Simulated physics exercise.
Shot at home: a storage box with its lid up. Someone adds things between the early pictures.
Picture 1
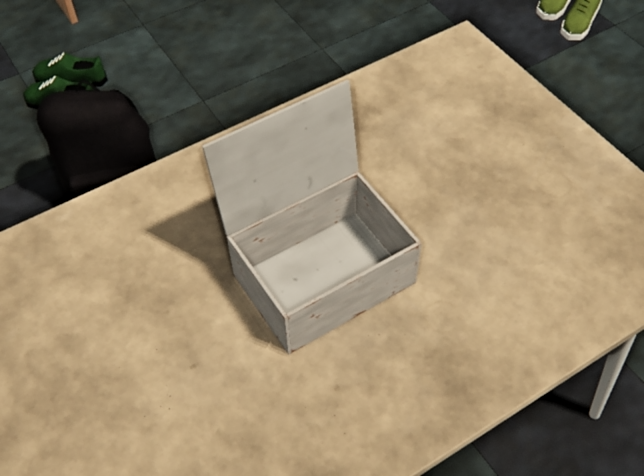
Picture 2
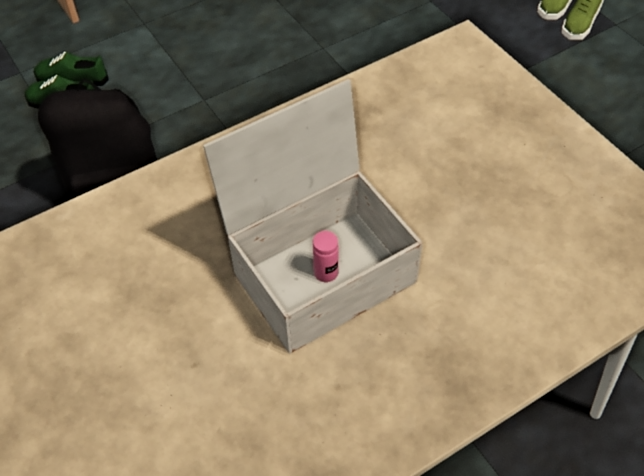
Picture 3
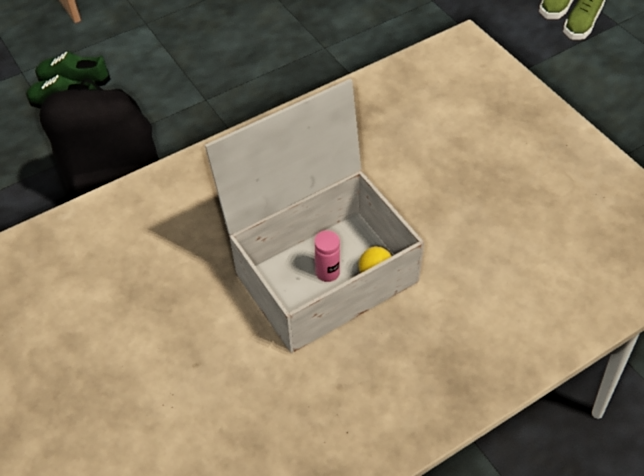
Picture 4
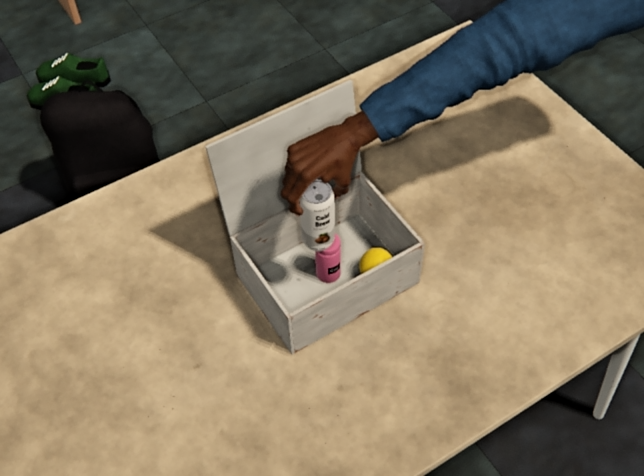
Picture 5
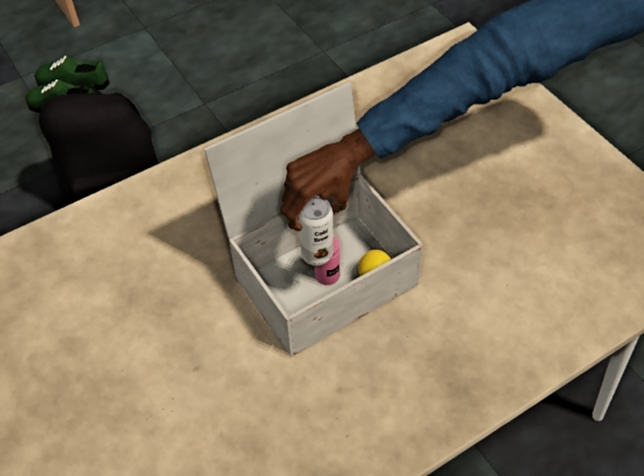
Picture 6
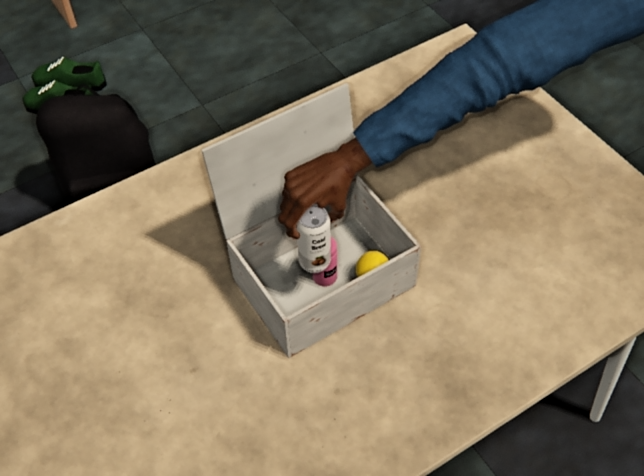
A hand in a blue sleeve lowered a white can into an open box on a table and kept hold of it, after a pink shaker and then a yellow ball had appeared inside.
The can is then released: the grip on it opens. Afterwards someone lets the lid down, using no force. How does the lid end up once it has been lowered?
Fully shut.
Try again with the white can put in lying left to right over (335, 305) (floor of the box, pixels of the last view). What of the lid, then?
Then the lid comes down fully.
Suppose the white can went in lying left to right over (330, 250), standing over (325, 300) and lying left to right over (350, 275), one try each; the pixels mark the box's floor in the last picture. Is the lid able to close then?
1: Closed. 2: Open. 3: Closed.
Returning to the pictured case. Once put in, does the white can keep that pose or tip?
By the end the white can has leaned over.
Then, 0.70 s on from there, white can on its side near (296, 282).
Then, 1.70 s on from there, lid 48° above the rim; white can on its side near (301, 281).
In the end, lid shut; toppled in the box, white can; the other 2 unmoved. At the end, from the last picture's camera, white can near (300, 281).
